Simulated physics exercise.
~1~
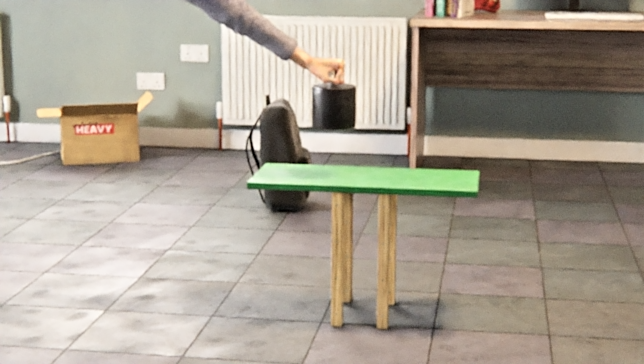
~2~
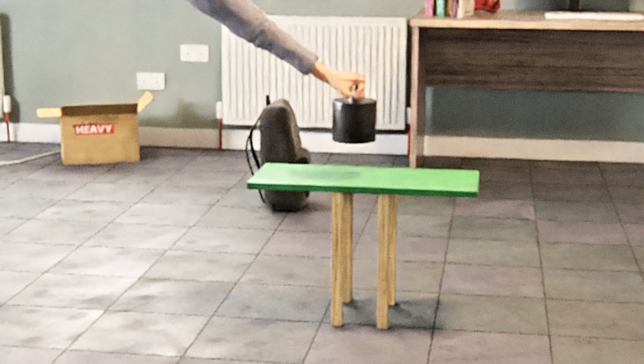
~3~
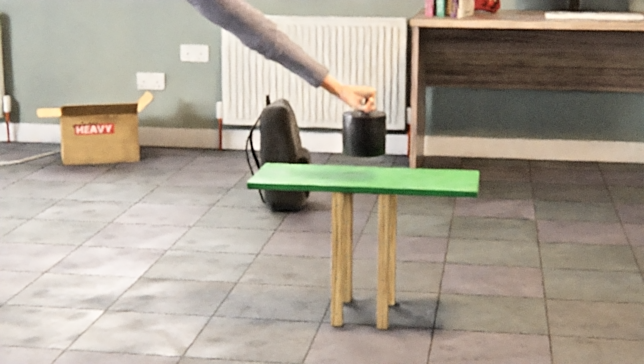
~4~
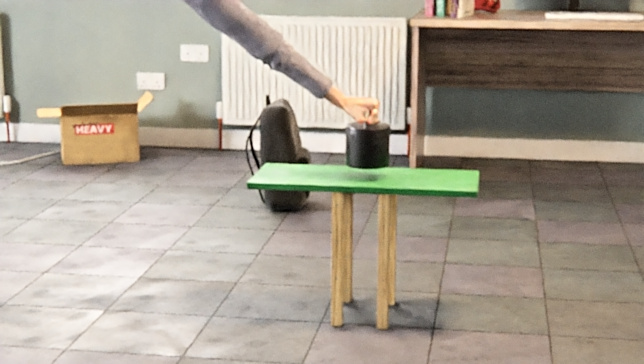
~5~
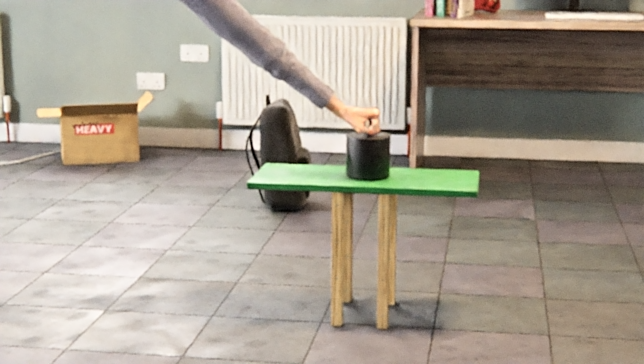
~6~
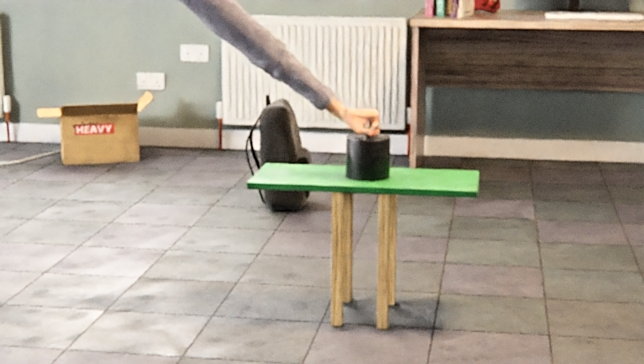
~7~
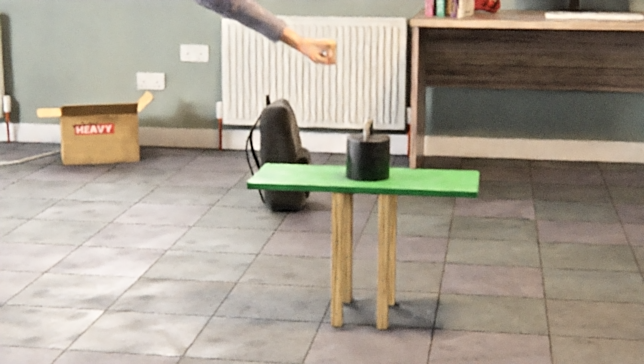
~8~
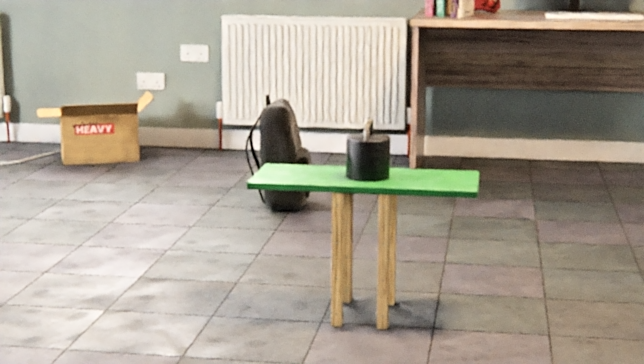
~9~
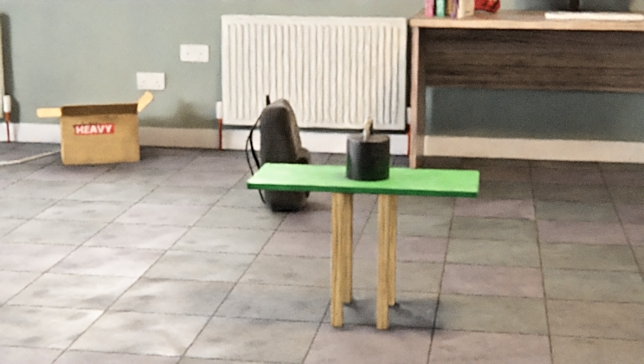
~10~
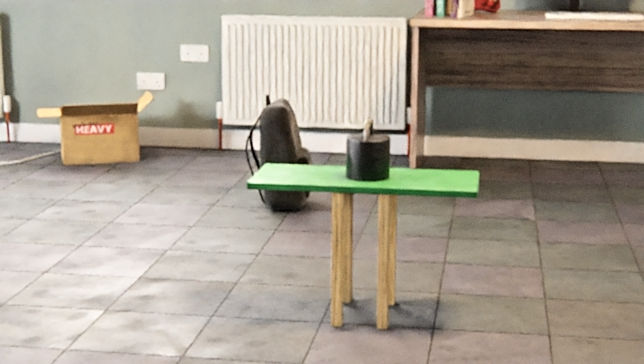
In a room, a hand sets a black cylinder on a green table, which stays steady.
